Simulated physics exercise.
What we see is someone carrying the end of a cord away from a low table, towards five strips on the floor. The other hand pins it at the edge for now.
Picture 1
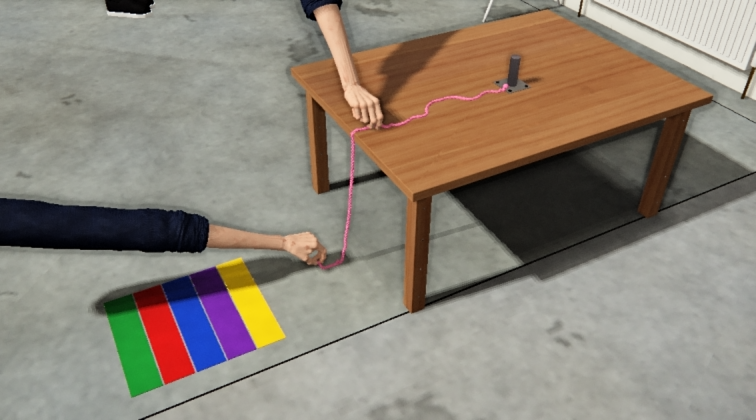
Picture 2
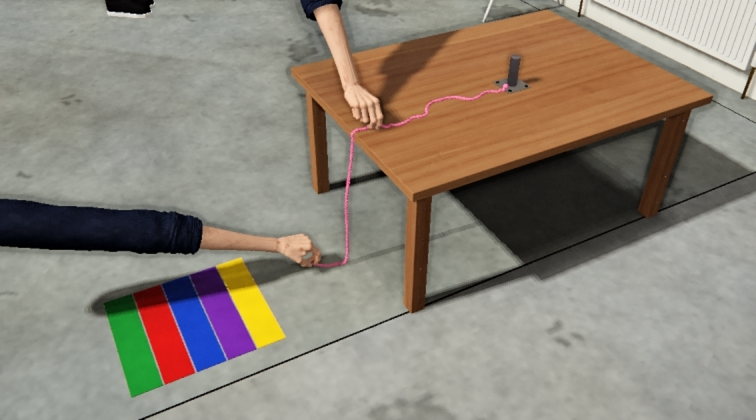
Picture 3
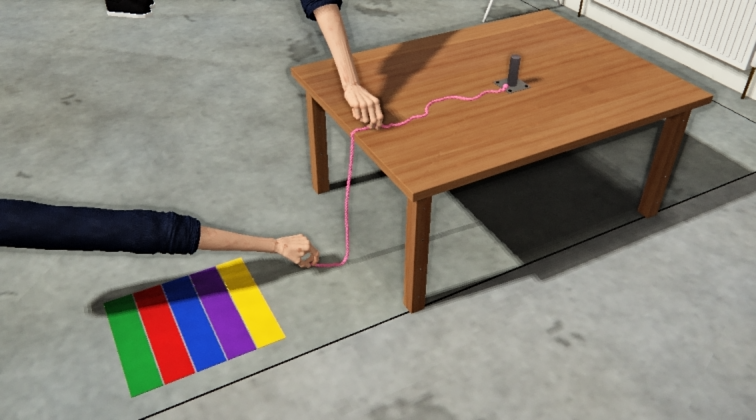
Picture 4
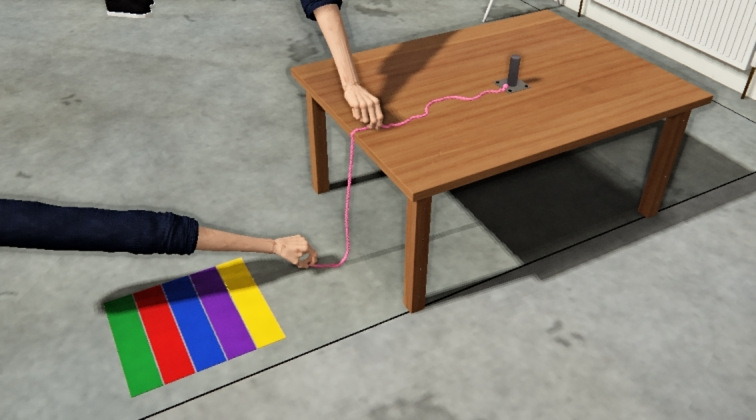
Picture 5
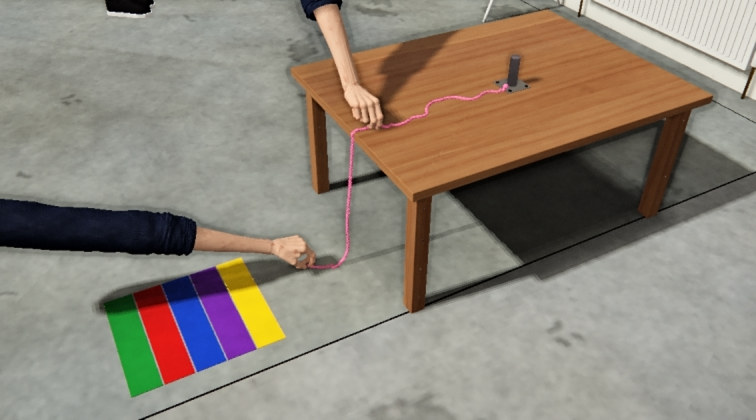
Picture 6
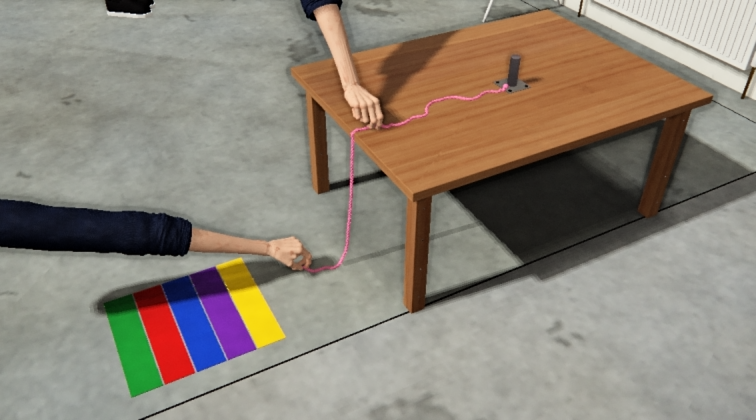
Beside a low wooden table, a hand draws a pink cord slightly to the left.
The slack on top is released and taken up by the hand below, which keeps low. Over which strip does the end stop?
The blue one.
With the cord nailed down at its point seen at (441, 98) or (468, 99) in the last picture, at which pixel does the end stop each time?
The places are (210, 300) and (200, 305).
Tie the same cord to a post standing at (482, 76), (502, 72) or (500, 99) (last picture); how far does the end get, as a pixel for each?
About (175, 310), (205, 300) and (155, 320).
Soon after, end near (252, 285); over yellow.
Then, end near (214, 298); over purple.
At full stretch, end near (191, 306); over blue. It halts on the blue strip.
